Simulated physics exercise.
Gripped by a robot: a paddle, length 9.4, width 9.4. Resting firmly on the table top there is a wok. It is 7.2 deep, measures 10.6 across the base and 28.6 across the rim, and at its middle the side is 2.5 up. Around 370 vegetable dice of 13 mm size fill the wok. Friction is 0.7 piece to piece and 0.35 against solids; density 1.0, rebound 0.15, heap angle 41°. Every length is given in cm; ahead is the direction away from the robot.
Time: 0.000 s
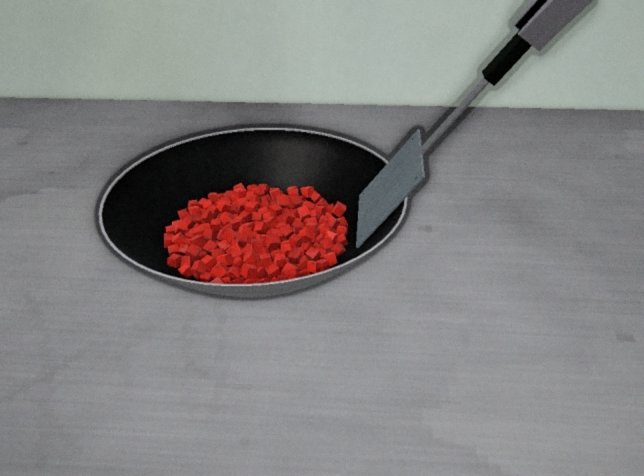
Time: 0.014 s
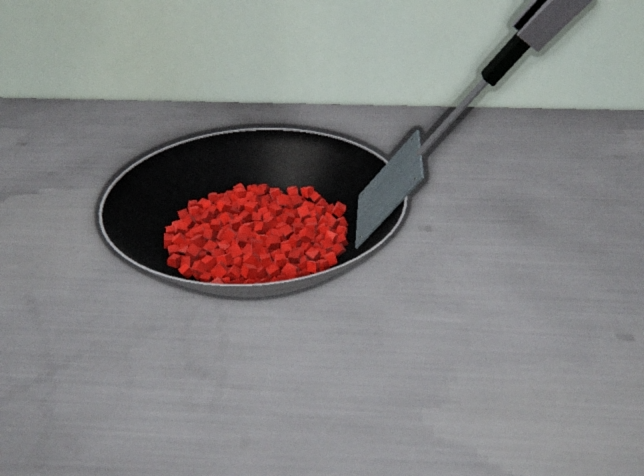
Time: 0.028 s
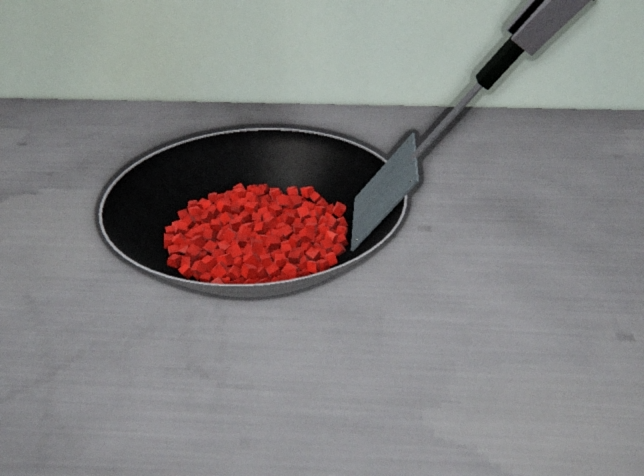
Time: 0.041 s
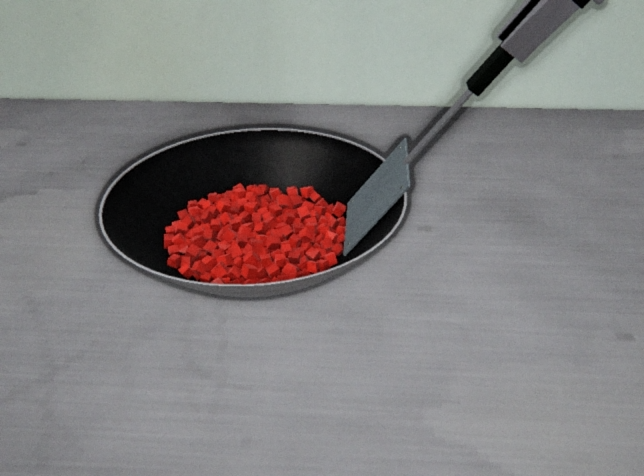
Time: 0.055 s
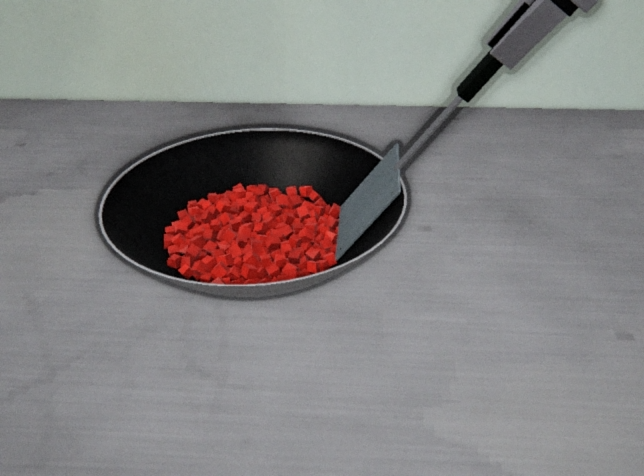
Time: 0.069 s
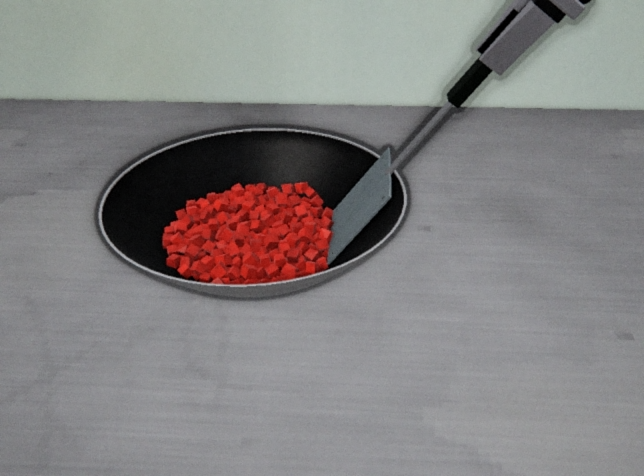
A heap of small red cubes sat in a black wok on a gray table while a spatula held by a robot slid slowly down and left inside the rim, pressing against the pile's right edge.
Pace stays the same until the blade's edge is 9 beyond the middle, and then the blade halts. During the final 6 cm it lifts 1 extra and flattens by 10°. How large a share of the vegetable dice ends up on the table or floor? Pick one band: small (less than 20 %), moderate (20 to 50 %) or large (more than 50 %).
Moderate.
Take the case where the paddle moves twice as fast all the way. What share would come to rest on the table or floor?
In that case, close to 65 per cent.
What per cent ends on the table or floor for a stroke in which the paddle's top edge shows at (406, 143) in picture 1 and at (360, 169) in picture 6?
Around 65 per cent finishes on the table or floor.
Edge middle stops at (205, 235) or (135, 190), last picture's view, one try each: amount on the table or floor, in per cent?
I'd say roughly 15 per cent, then roughly 65 per cent.
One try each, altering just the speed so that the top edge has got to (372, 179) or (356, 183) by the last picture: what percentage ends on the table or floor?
I'd estimate some 60 and 65 in a hundred.
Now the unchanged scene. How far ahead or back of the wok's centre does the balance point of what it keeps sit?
Some 6.0 cm ahead.
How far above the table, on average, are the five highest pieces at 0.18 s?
I'd put it close to 7 cm.
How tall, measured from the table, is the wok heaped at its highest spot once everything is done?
About 9.0 cm.
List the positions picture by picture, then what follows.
In the first frame, the paddle top edge at (421, 152), sloping 54°; upper third of the load around (253, 230), from x 170 to 340, top at y 190; 366 in the wok.
In the second frame, the paddle top edge at (421, 152), sloping 54°; upper third of the load around (253, 230), from x 170 to 340, top at y 190.
In the third frame, the paddle top edge at (416, 155), sloping 54°; upper third of the load around (253, 230), from x 170 to 340, top at y 190.
In the fourth frame, the paddle top edge at (407, 161), sloping 54°; upper third of the load around (253, 230), from x 170 to 340, top at y 190.
In the fifth frame, the paddle top edge at (399, 166), sloping 54°; upper third of the load around (253, 230), from x 170 to 340, top at y 190.
In the sixth frame, the paddle top edge at (390, 171), sloping 54°; upper third of the load around (252, 230), from x 170 to 340, top at y 190; 366 in the wok.
After 0.18 s, sloping 54°, highest piece 7 above the table; 366 in the wok.
After 0.29 s, sloping 51°, highest piece 10 above the table; 351 in the wok, 15 on the blade or in flight.
After 0.55 s, sloping 44°, highest piece 9 above the table; 219 in the wok, 137 on the table or floor, 10 on the blade or in flight.
After 1.60 s, sloping 44°, highest piece 9 above the table; 219 in the wok, 147 on the table or floor.
In the end, 219 in the wok, 147 on the table or floor. That is 40 % on the table or floor.
